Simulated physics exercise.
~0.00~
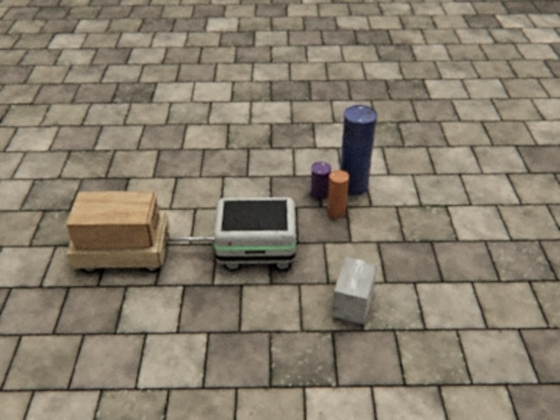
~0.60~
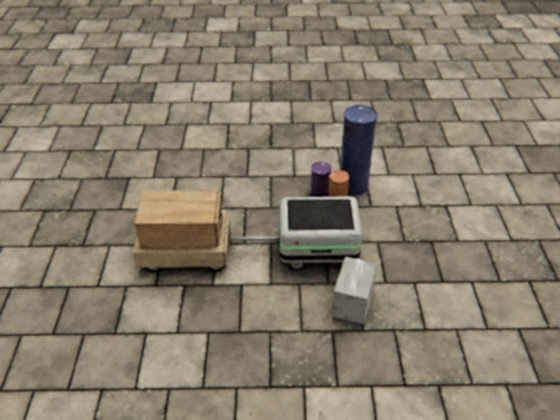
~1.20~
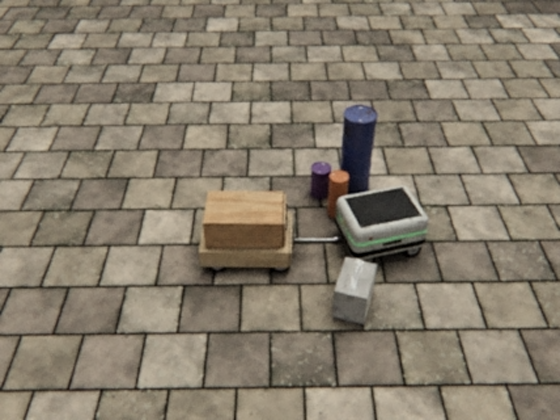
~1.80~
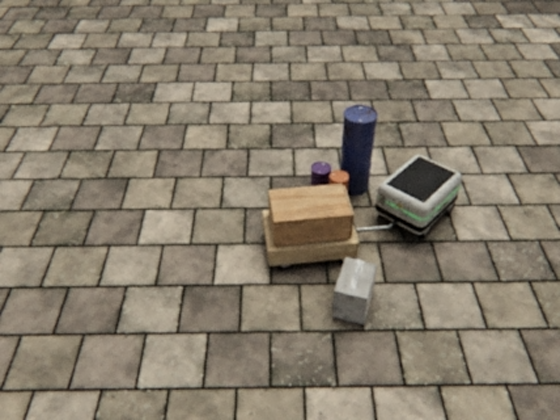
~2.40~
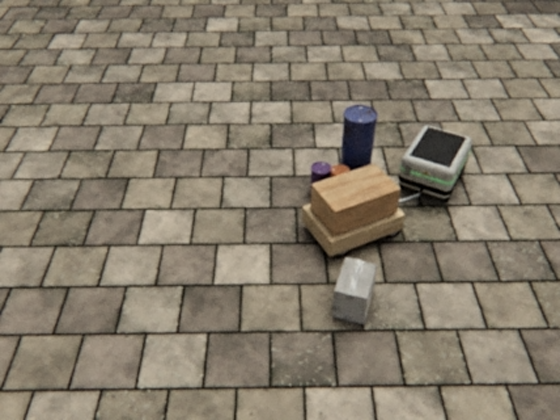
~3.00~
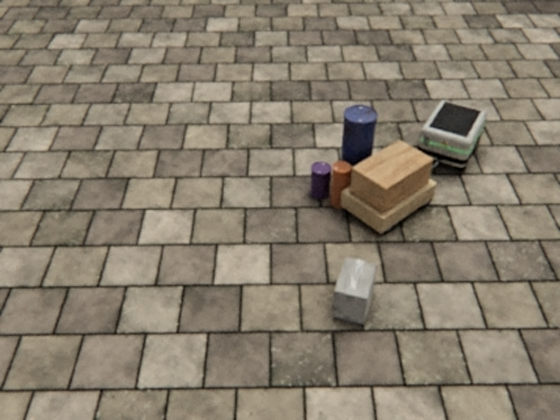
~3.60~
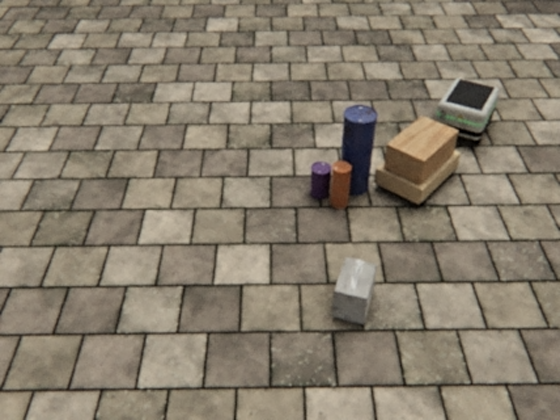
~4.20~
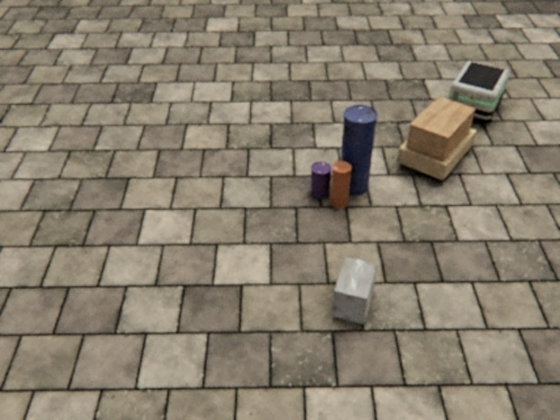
A robot tug pulls a loaded cart right, then up past upright canisters and a drum.
